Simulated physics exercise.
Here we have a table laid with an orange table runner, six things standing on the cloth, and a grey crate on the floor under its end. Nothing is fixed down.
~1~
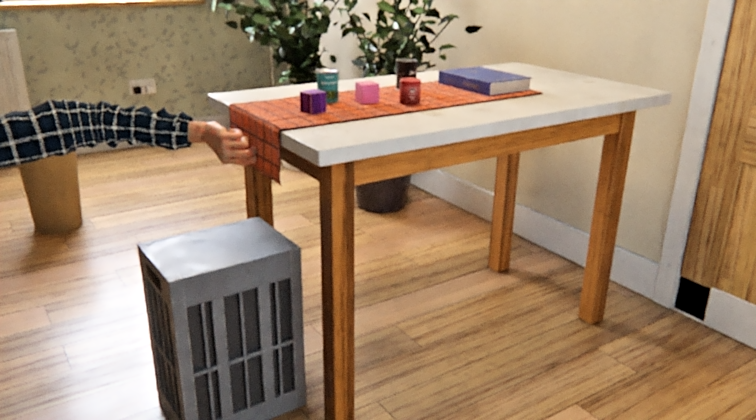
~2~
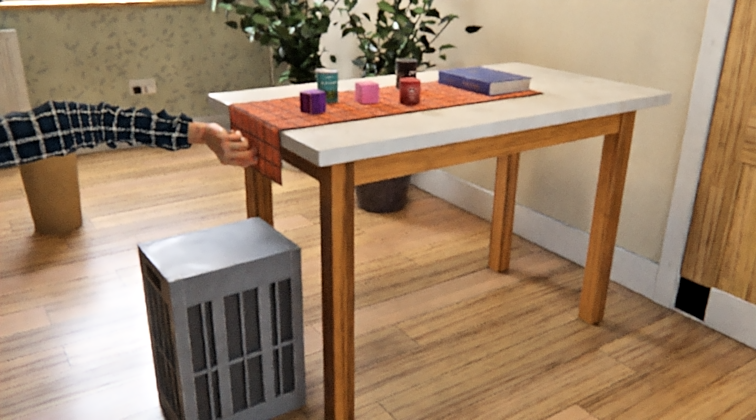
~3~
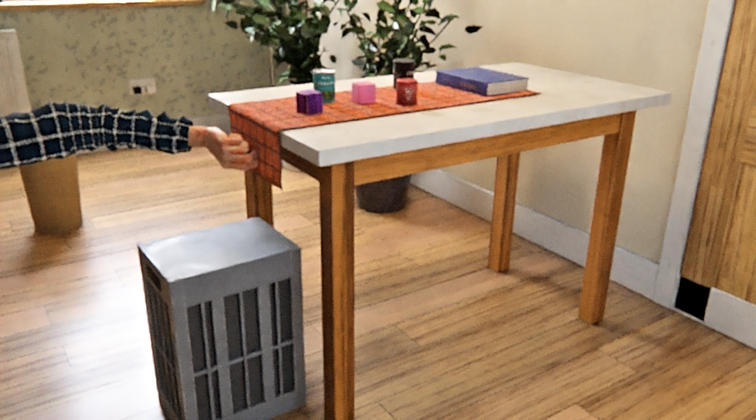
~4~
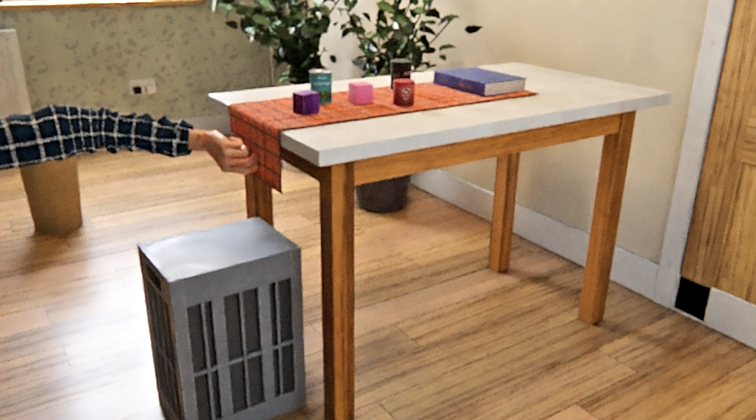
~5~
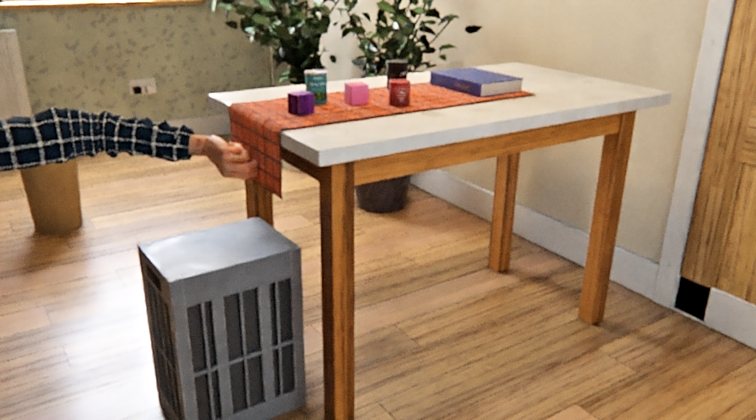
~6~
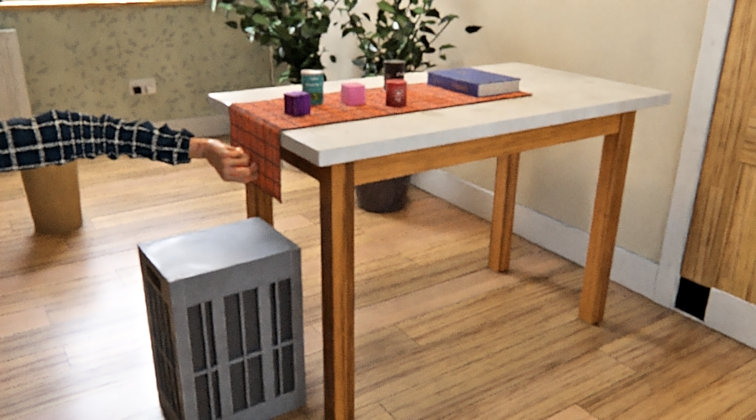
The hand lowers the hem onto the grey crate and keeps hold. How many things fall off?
The answer is one.
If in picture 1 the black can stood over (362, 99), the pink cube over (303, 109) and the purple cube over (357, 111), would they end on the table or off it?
The black can keeps its place on top, the pink cube is carried off, the purple cube holds on.
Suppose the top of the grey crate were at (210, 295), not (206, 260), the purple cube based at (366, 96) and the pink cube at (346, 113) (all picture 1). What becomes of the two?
The purple cube remains up, the pink cube comes down.
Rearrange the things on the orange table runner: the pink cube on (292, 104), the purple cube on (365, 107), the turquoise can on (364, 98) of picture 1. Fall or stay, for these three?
The pink cube is carried off, the purple cube keeps its place on top, the turquoise can survives.
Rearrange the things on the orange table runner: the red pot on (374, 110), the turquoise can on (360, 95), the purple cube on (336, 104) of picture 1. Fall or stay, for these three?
The red pot does not fall; the turquoise can survives; the purple cube survives.
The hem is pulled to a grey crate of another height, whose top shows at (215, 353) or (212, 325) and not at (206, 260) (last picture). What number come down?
The count: 4 and 3.
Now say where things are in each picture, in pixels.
The first frame shows hem (282, 186); purple cube (313, 91); turquoise can (328, 70); pink cube (367, 82); red pot (411, 80); black can (407, 60); top of the crate (206, 260).
The second frame shows hem (283, 187); purple cube (312, 91).
The third frame shows hem (283, 190); turquoise can (324, 70).
The fourth frame shows hem (283, 194); pink cube (361, 83); top of the crate (206, 260).
The fifth frame shows hem (283, 199); red pot (400, 81).
The sixth frame shows hem (282, 203); purple cube (297, 93); turquoise can (312, 71); pink cube (353, 84); red pot (397, 81); black can (394, 61).
Early on, hem near (257, 210); all still up.
Midway, hem on the crate; purple cube gone.
Finally, hem on the crate; purple cube gone. Over the edge go one.
